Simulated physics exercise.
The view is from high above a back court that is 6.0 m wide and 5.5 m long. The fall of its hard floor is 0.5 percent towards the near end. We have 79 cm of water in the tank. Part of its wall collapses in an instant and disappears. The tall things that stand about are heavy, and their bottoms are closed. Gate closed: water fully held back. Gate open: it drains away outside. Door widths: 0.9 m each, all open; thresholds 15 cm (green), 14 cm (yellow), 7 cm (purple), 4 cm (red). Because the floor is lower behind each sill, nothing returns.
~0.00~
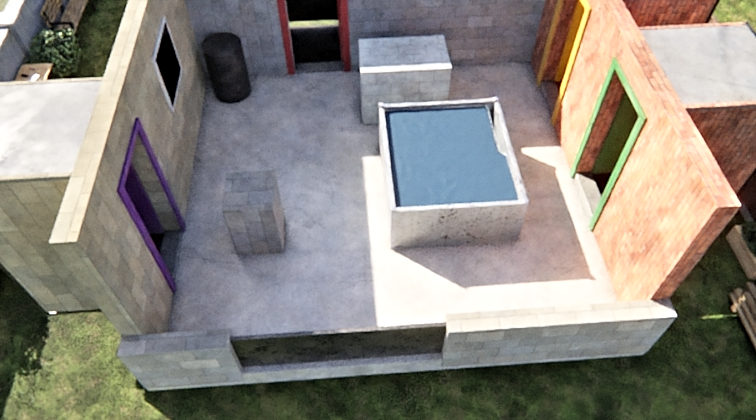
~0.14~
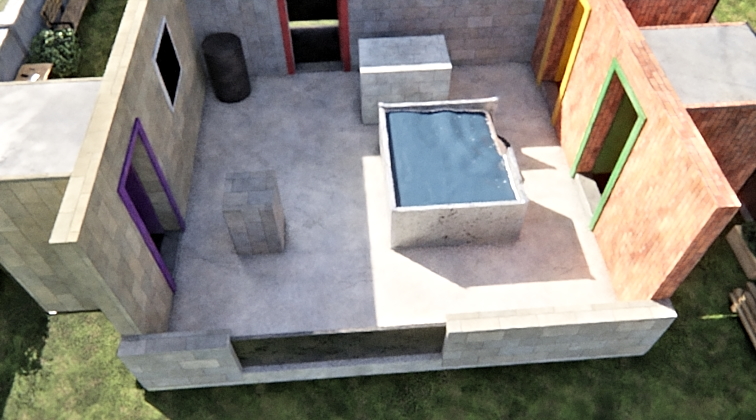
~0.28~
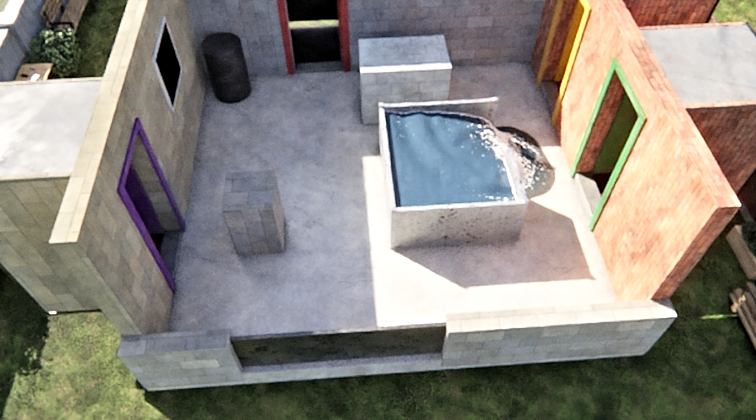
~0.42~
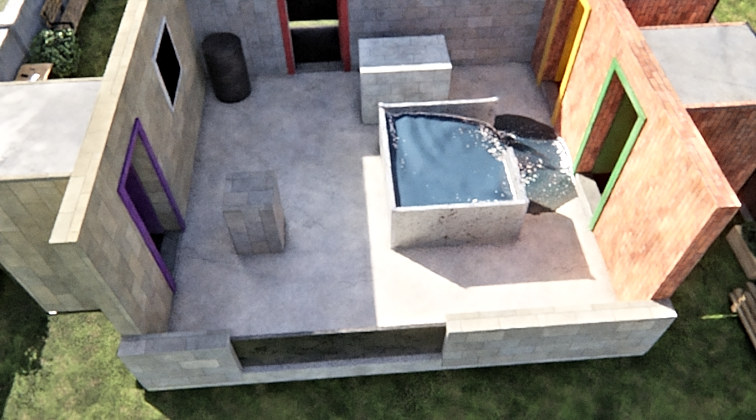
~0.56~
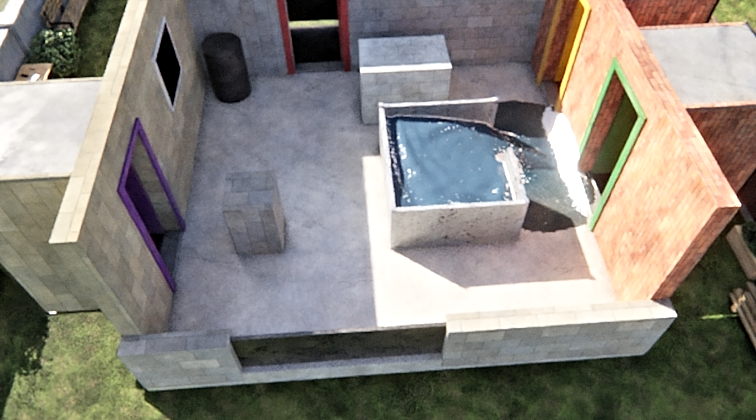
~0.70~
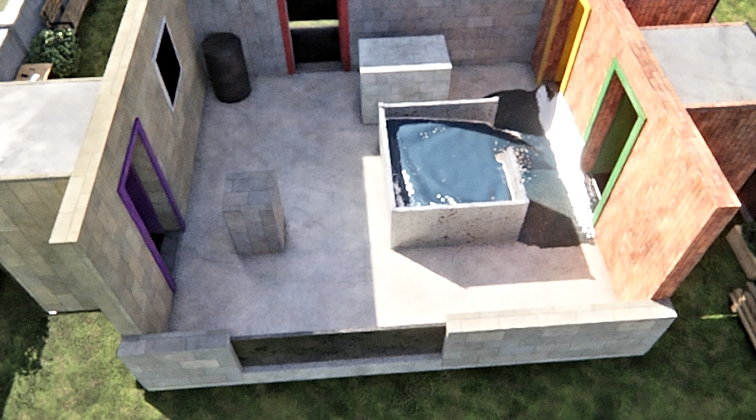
Water pouring from the broken right side of a square concrete tank, spreading across a walled court's floor towards the green-framed doorway.
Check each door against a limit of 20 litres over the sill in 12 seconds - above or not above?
My prediction: The green door will most likely bust the limit, the yellow door will most likely bust the limit, the purple door will most likely bust the limit, the red door will most likely bust the limit.
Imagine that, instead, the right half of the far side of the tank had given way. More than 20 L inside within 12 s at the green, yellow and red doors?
Green falls short; yellow exceeds; red exceeds.
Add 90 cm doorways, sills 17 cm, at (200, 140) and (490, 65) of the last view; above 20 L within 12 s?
Well, the first one ends up on the low side, the second one on the high side.
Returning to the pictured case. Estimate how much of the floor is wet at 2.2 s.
Near 30 per cent is wet.
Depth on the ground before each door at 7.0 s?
Centimetres: Green 9 / yellow 11 / purple 12 / red 7.
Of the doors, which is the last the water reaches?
That would be the purple door.
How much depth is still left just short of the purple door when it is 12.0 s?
9.5 cm.
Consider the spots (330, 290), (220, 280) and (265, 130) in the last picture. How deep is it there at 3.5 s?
I'd read it as roughly 2, 0 and 0 cm, in that order.
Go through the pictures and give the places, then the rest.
In the first picture, the tank at (448, 154) is whole and still, 79 cm deep.
In the second picture, water pours out at (495, 152) and has run 0.6 m, to a hidden place; typically 8 cm deep outside, 79 cm at the tank's back.
In the third picture, water pours out at (494, 153) and has run 0.9 m, to (550, 176); typically 11 cm deep outside, 79 cm at the tank's back.
In the fourth picture, water pours out at (494, 154) and has run 1.3 m, to (574, 189); typically 10 cm deep outside, 76 cm at the tank's back.
In the fifth picture, water pours out at (494, 154) and has run 1.6 m, to (584, 217); typically 8 cm deep outside, 69 cm at the tank's back.
In the sixth picture, water pours out at (494, 153) and has run 2.0 m, to (592, 241); typically 8 cm deep outside, 68 cm at the tank's back.
After 1.4 s water covers 20 % of the floor and is deepest (55 cm) near (554, 155); green door 27 cm at the sill, 32 L in, yellow door 26 cm at the sill, 14 L in, purple door not reached, red door not reached.
After 2.2 s water covers 30 % of the floor and is deepest (40 cm) near (526, 76); green door 23 cm at the sill, 69 L in, yellow door 21 cm at the sill, 47 L in, purple door not reached, red door not reached.
After 3.5 s water covers 60 % of the floor and is deepest (32 cm) near (248, 77); green door 17 cm at the sill, 97 L in, yellow door 16 cm at the sill, 63 L in, purple door not reached, red door 9 cm at the sill, 3 L in.
After 7.0 s water covers 95 % of the floor and is deepest (20 cm) near (193, 359); green door 9 cm at the sill, 105 L in, yellow door 11 cm at the sill, 72 L in, purple door 12 cm at the sill, 23 L in, red door 7 cm at the sill, 32 L in.
After 12.0 s water covers 95 % of the floor and is deepest (14 cm) near (257, 83); green door 5 cm at the sill, 105 L in, yellow door 7 cm at the sill, 72 L in, purple door 9 cm at the sill, 91 L in, red door 9 cm at the sill, 45 L in.
